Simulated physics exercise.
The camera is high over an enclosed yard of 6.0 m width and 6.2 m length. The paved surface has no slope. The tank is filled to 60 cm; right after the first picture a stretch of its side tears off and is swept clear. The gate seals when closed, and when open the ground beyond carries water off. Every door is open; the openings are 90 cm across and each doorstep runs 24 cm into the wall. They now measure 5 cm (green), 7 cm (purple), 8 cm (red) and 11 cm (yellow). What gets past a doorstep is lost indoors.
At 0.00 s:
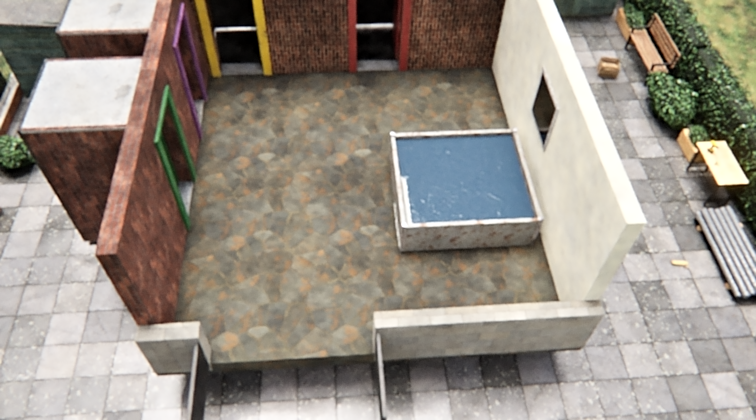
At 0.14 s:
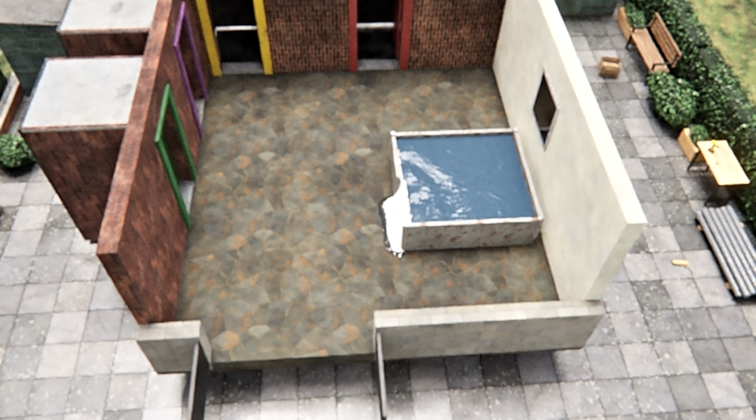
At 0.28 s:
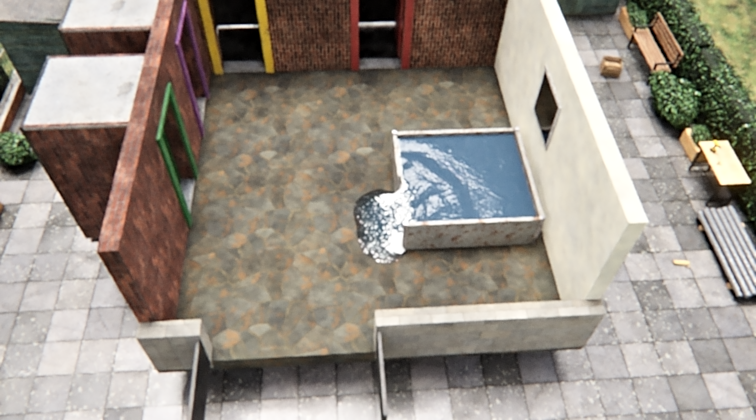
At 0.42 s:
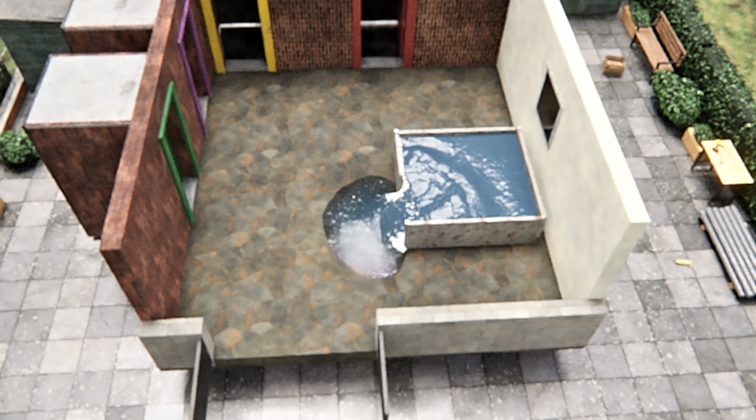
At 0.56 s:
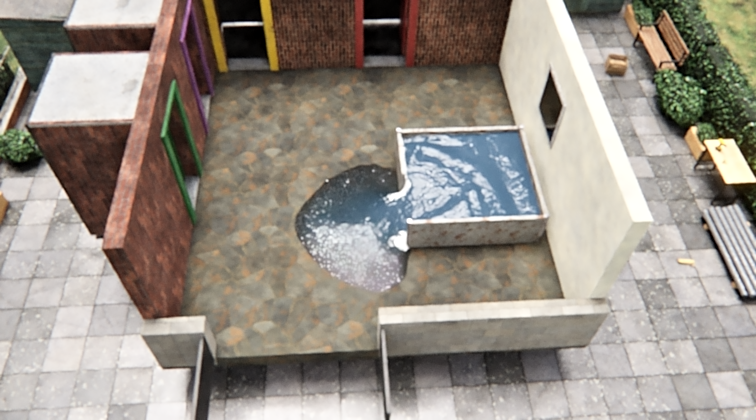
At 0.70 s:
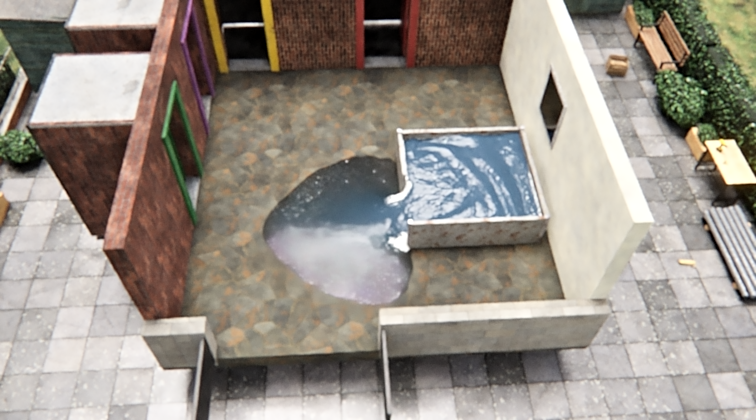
Water pours from the left side of a raised tank and spreads across the paved yard.
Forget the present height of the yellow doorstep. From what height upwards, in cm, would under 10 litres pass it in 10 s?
Close to 9.5 cm is just enough.
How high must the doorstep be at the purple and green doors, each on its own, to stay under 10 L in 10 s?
About 5.0 cm at purple and 18 cm at green.
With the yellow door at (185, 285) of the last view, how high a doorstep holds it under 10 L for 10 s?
About 19 cm.
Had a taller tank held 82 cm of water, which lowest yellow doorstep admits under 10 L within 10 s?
About 14.0 cm.
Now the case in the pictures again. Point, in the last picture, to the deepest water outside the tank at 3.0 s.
At about (186, 282).
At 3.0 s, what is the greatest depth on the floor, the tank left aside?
About 24 cm.
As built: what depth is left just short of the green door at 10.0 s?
Roughly 6.5 cm deep.
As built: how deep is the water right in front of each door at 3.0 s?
Depths in cm: Green 18, purple 8, red 0, yellow 0.
After 1.4 s water covers 35 % of the floor, deepest (32 cm) near (396, 228); it has not reached the yellow door.
After 3.0 s water covers 45 % of the floor, deepest (24 cm) near (186, 282); it has not reached the yellow door.
After 10.0 s water covers 80 % of the floor, deepest (8 cm) near (210, 116); 7 cm at the yellow door, 2 litres in over its 11 cm doorstep.
At the yellow door as built, the water arrived by 3.6 s and peaked near 11 cm at 5.0 s.
Run again over the same 10 s with other heights there, 34 litres in over 7.5 cm, 4 litres over 10.5 cm. The limit of 10 litres is kept from about 9.5 cm up.
